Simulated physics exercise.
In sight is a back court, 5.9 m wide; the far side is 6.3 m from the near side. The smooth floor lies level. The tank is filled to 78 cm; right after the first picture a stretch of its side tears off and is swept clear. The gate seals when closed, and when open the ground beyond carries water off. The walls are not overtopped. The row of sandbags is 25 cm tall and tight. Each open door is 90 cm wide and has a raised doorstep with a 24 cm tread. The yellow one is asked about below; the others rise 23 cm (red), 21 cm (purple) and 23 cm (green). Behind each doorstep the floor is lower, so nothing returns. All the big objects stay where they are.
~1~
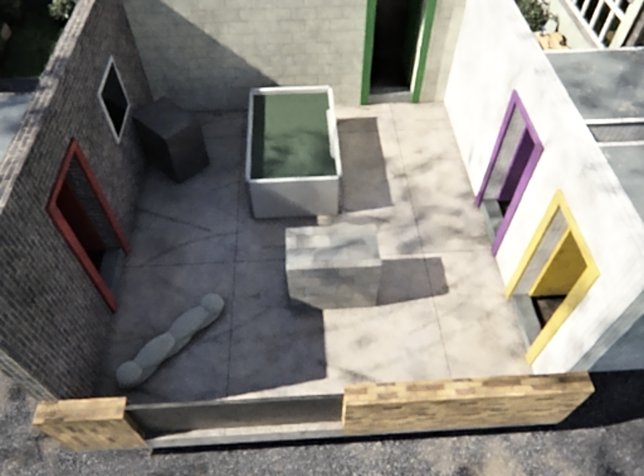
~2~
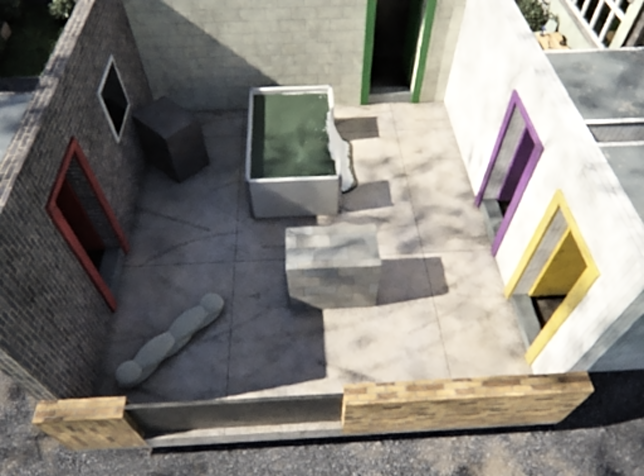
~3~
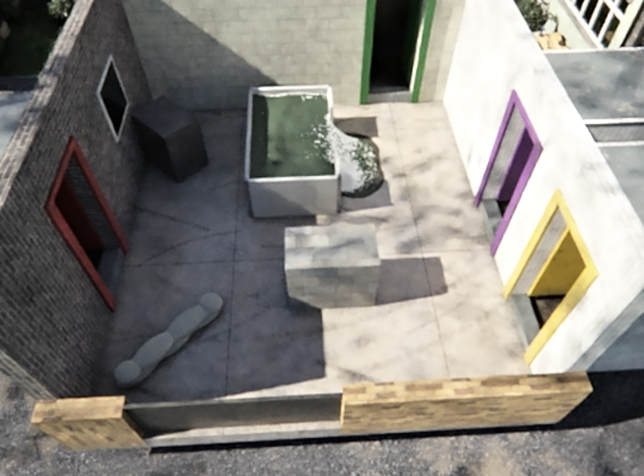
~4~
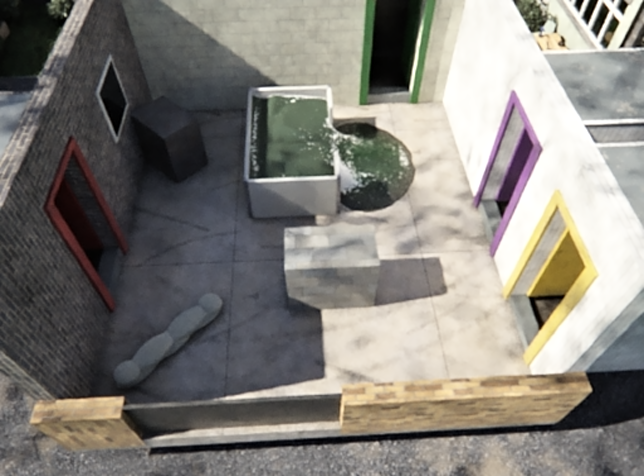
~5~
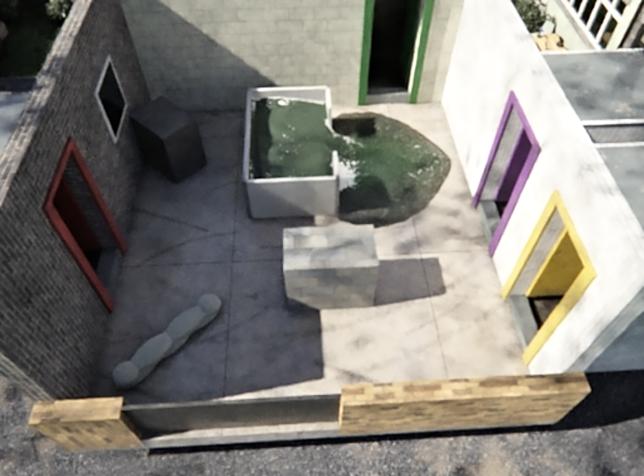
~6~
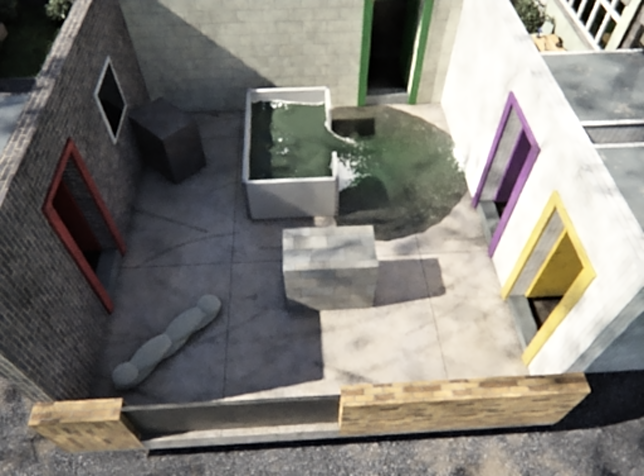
To begin with, a tank of green water stands whole in a walled court with red, green, purple and yellow doorways. Its right side then breaks open and water pours through the gap, spreading rightward across the pale floor in a widening pool while the level in the tank drops somewhat.
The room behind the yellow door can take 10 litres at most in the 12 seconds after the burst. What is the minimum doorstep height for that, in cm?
About 11.5 cm.
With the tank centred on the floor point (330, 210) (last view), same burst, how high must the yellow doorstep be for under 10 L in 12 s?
Some 9.0 cm.
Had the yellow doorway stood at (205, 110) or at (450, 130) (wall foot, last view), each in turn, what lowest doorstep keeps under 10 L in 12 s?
Roughly 9.5 and 34 cm.
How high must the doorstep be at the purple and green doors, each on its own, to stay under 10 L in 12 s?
About 19 cm at purple and 20 cm at green.
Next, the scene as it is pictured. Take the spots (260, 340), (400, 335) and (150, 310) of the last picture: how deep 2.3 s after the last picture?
In that order: 0, 3 and 0 cm.
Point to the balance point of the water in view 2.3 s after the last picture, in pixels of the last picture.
At about (371, 182).
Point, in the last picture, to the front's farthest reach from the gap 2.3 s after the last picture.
Near (530, 399).
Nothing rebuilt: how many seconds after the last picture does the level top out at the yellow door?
Around 7.0 s.
Then, 0.7 s after the last picture water covers 25 % of the floor, deepest (52 cm) near (437, 108); it has not reached the yellow door.
Then, 2.3 s after the last picture water covers 40 % of the floor, deepest (26 cm) near (416, 164); 7 cm at the yellow door, 0 litres in over its 14 cm doorstep.
Then, 11.3 s after the last picture water covers 95 % of the floor, deepest (12 cm) near (237, 240); 8 cm at the yellow door, 2 litres in over its 14 cm doorstep.
At the yellow door as built, the water peaked near 13 cm, 6.9 s after the last picture.
Run again over the same 12 s with other heights there, 24 litres in over 9.5 cm, 4 litres over 13 cm. The limit of 10 litres is kept from about 11.5 cm up.
